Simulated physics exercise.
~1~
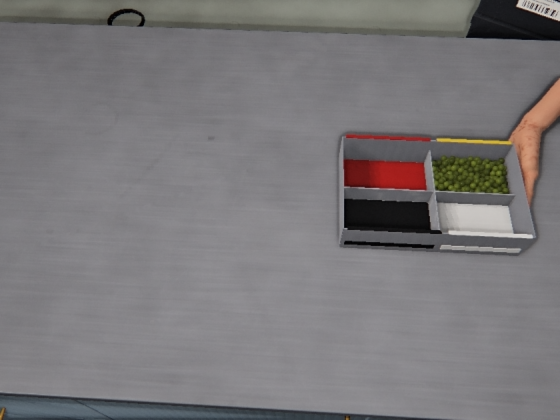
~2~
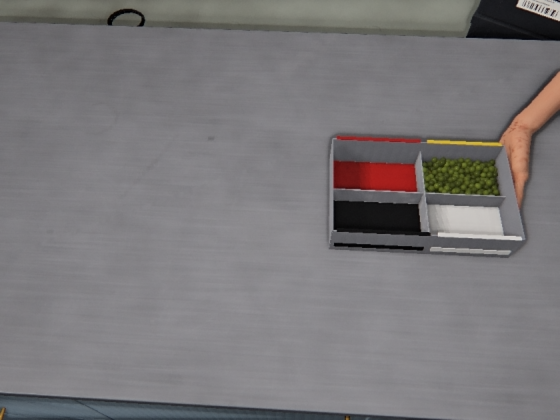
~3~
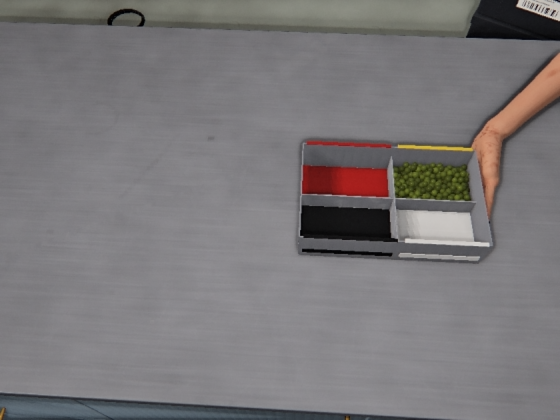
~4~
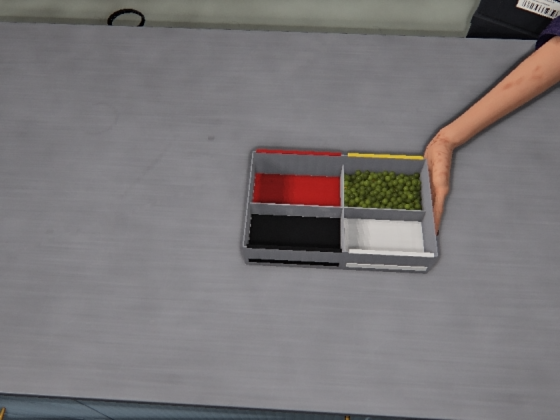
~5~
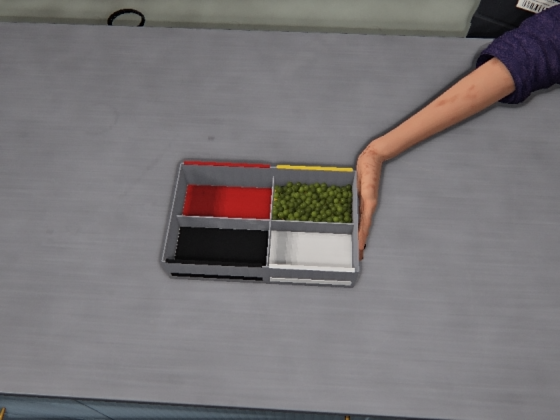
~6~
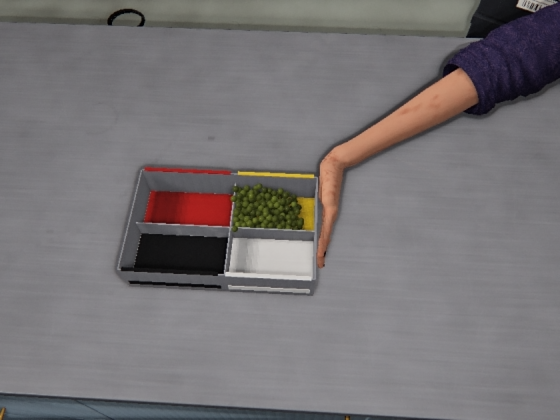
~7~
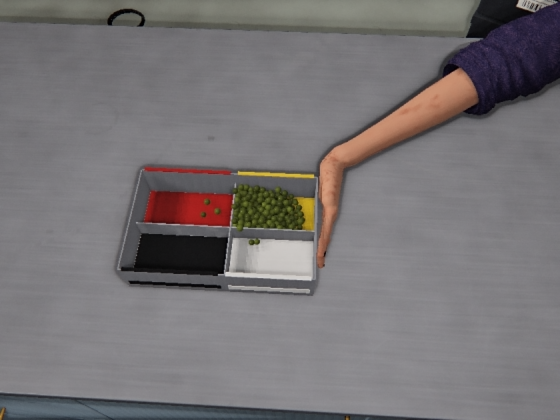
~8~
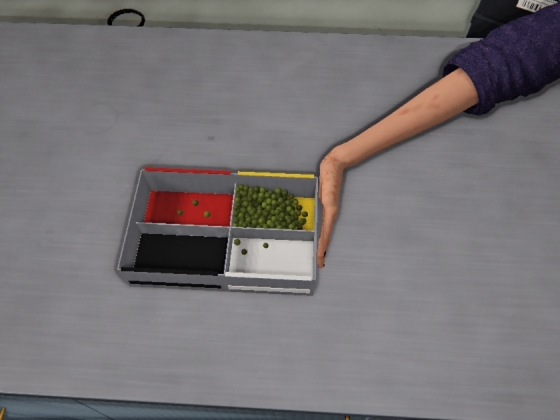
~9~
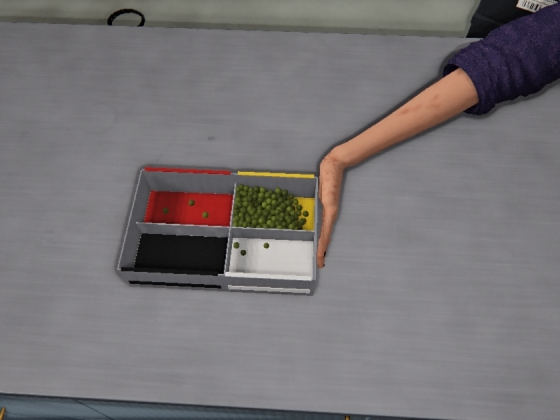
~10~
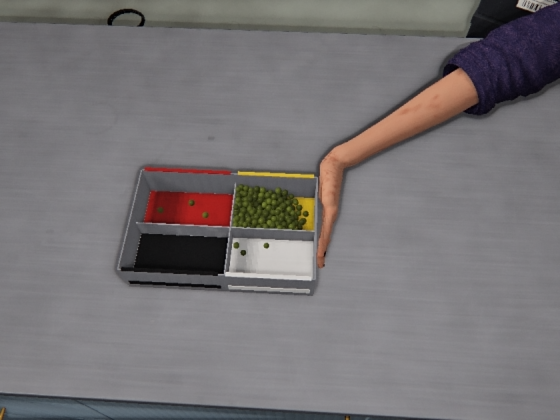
Hand sliding a divided tray of small green olives leftward across a gray table, then stopping as a few scatter into neighboring compartments.
